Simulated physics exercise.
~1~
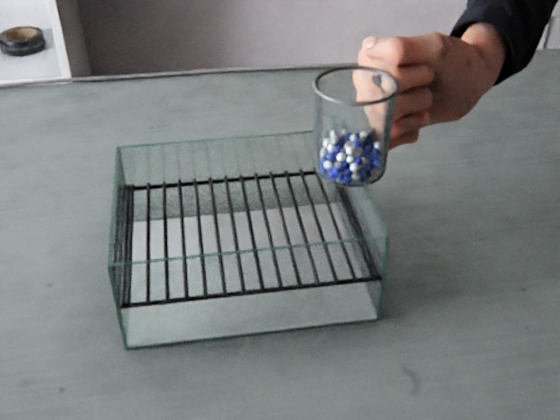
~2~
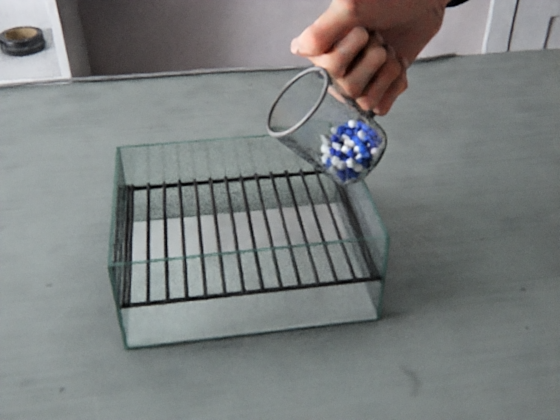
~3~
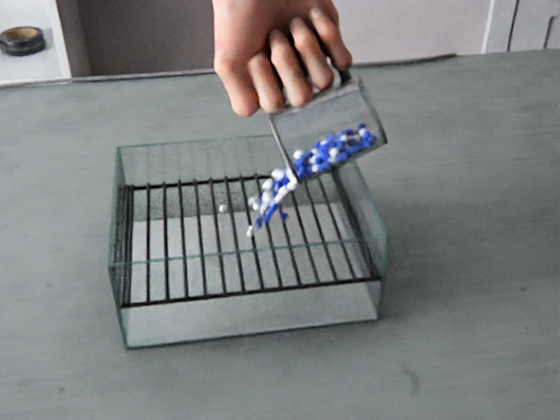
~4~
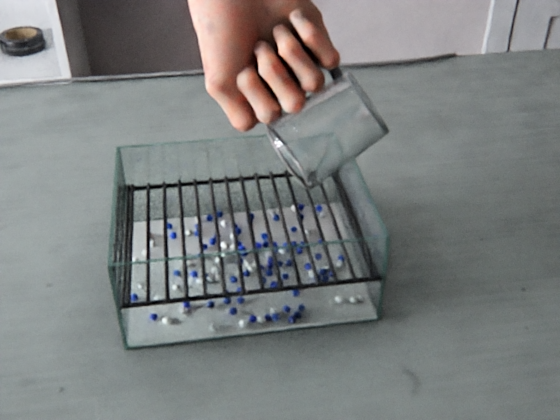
A hand holds a clear cup of small blue and white beads over a glass box with dark wires running across it, set on a grey-green tabletop and seen from above and in front by a still camera. The cup starts upright above the box's back right corner. The hand moves left and tilts the cup, then tips it further so the beads spill from its mouth on to the wires. Both colours drop through the gaps. At the end the cup is empty, and the blue and white beads lie scattered beneath the wires.
